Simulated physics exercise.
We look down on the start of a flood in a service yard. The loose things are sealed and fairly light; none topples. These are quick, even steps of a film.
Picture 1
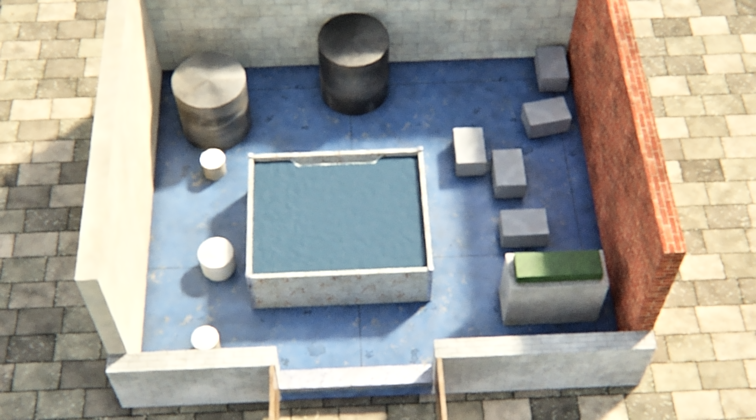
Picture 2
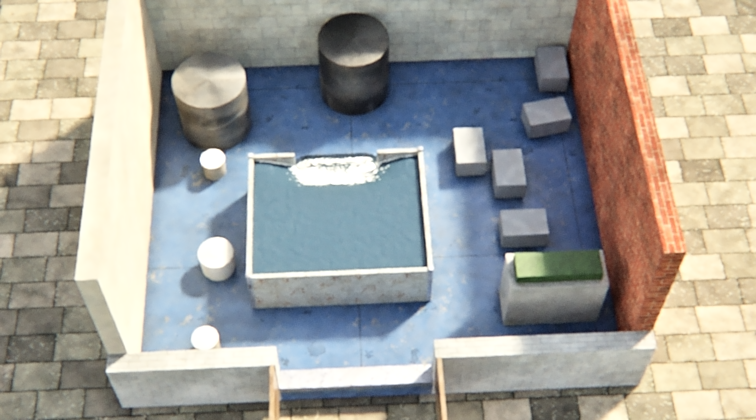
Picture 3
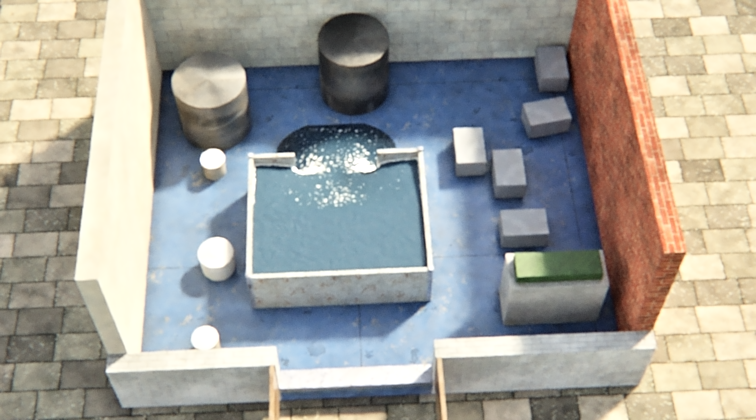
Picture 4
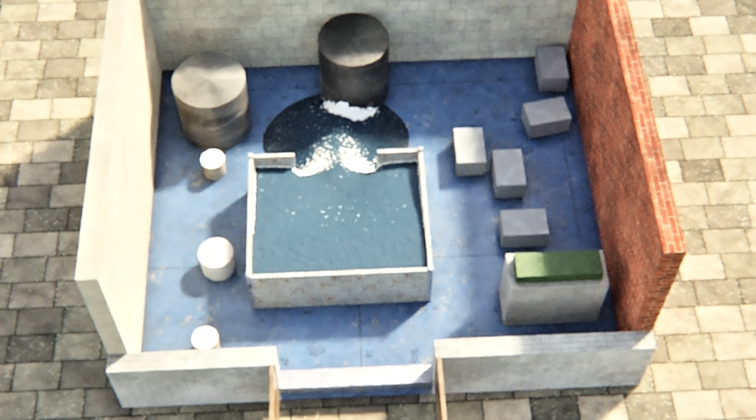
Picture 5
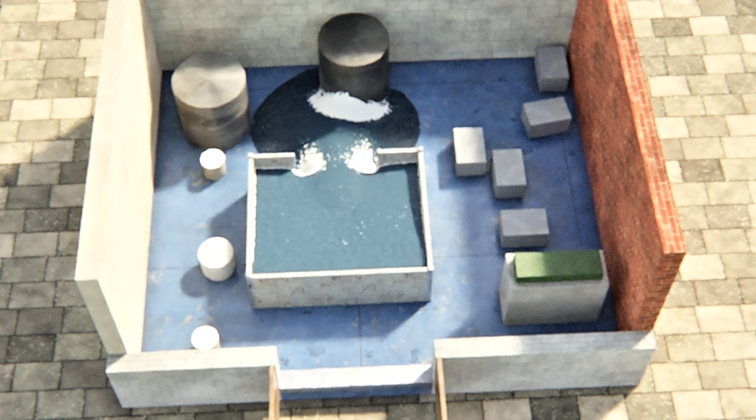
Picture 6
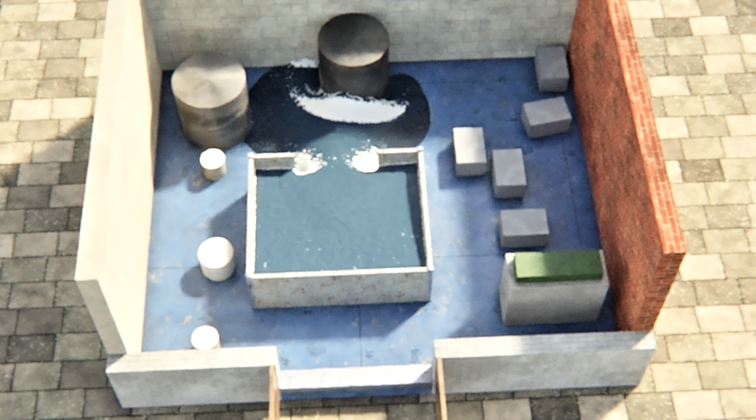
In a walled yard, water bursts through the tank's back wall and spreads around a dark drum.
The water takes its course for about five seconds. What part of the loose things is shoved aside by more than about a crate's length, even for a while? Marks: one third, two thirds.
It is two thirds or above.
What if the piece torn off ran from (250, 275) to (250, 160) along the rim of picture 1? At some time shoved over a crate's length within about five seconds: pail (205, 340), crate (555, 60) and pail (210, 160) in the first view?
As listed: Yes, short of that, yes.
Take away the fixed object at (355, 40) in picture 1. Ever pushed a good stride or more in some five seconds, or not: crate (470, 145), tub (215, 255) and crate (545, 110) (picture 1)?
As listed: Short of that, under that, yes.
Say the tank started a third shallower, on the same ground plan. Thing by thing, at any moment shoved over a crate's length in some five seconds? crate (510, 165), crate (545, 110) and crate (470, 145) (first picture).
One after the other: Not that far, yes, not that far.
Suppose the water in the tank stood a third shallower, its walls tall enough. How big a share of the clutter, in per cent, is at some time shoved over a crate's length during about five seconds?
Some 40 per cent.
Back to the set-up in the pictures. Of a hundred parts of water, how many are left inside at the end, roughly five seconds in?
Some 100 per cent.
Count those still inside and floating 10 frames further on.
The number is 1.
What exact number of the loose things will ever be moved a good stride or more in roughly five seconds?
That makes 6.
A moment on, 0 of 8 are well off their spots; 0 afloat.
Next, 0 of 8 are well off their spots; 1 afloat.
Later, 3 of 8 are well off their spots; 2 afloat.
In the end, 6 of 8 are well off their spots, and 6 have been at some point; 5 afloat.
